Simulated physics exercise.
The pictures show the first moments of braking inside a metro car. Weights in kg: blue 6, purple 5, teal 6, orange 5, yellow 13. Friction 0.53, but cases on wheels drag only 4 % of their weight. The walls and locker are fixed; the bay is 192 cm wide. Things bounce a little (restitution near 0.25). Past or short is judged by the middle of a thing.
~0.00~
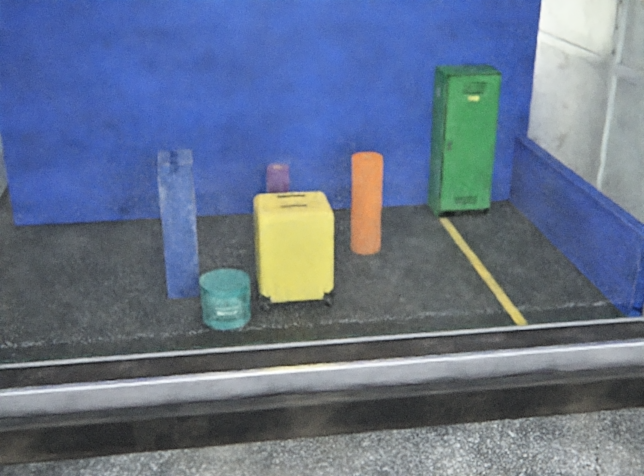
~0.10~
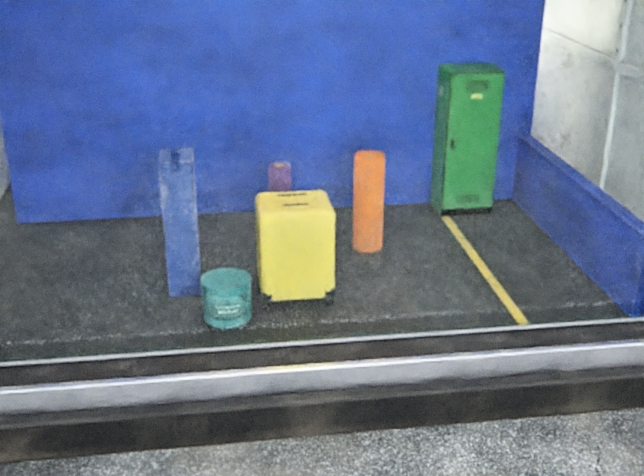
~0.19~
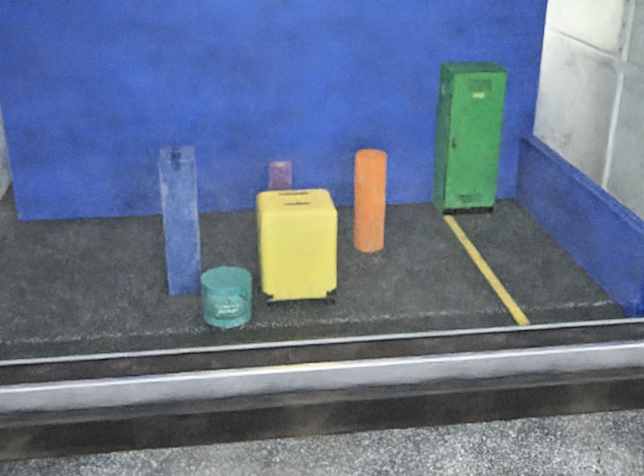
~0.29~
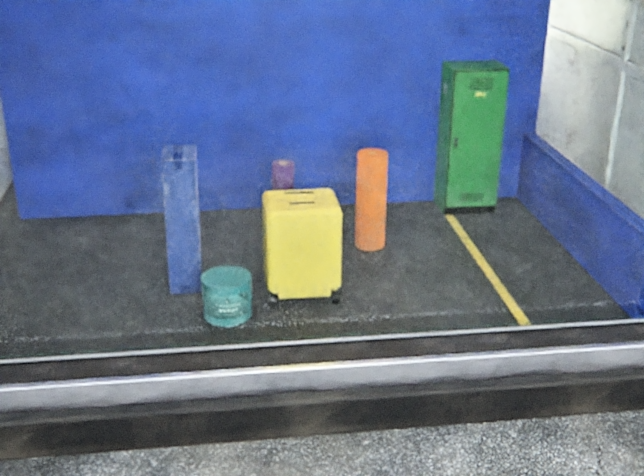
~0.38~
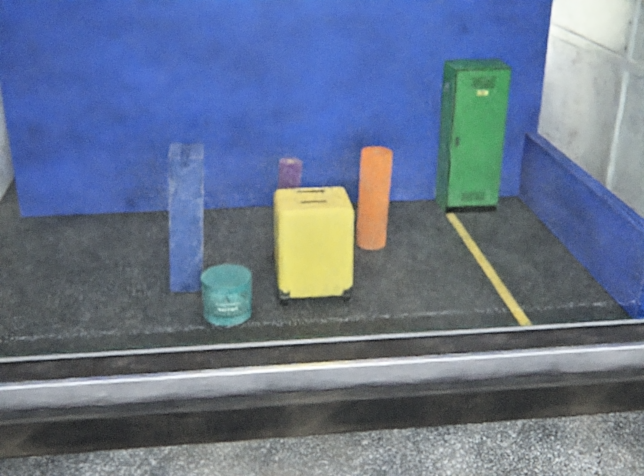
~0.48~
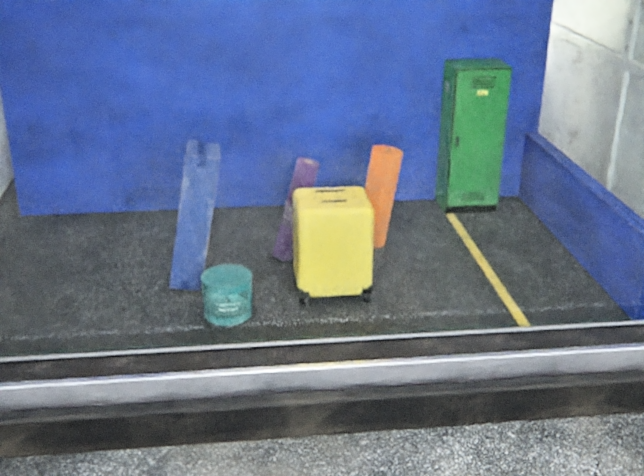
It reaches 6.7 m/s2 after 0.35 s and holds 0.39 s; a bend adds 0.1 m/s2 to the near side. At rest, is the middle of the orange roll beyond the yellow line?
Here the orange roll passes the yellow line.
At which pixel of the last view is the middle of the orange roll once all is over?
Around (494, 226).
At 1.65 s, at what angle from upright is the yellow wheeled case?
It is tilted some 0°.
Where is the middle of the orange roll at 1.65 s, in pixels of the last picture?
Around (494, 226).
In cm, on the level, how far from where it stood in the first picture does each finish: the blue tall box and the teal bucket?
About: Blue tall box 100, teal bucket 25.
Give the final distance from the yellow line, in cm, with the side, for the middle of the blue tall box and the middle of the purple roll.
Blue tall box 90 short, purple roll 30 short.
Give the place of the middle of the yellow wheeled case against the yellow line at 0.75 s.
Some 35 cm short of it.
After 0.75 s the orange roll is 30 cm short of the yellow line, tilted 65°, near (427, 210) in the last picture's view.
After 1.15 s the orange roll is 17 cm past the yellow line, tilted 90°, near (494, 226) in the last picture's view; the yellow wheeled case 23 cm past the yellow line, tilted 0°.
After 1.65 s the orange roll is 18 cm past the yellow line, tilted 90°, near (494, 226) in the last picture's view; the yellow wheeled case 19 cm short of the yellow line, tilted 0°.
By 2.5 s, blue tall box stops short of the yellow line; purple roll stops short of the yellow line; teal bucket stops short of the yellow line; orange roll crosses the yellow line.
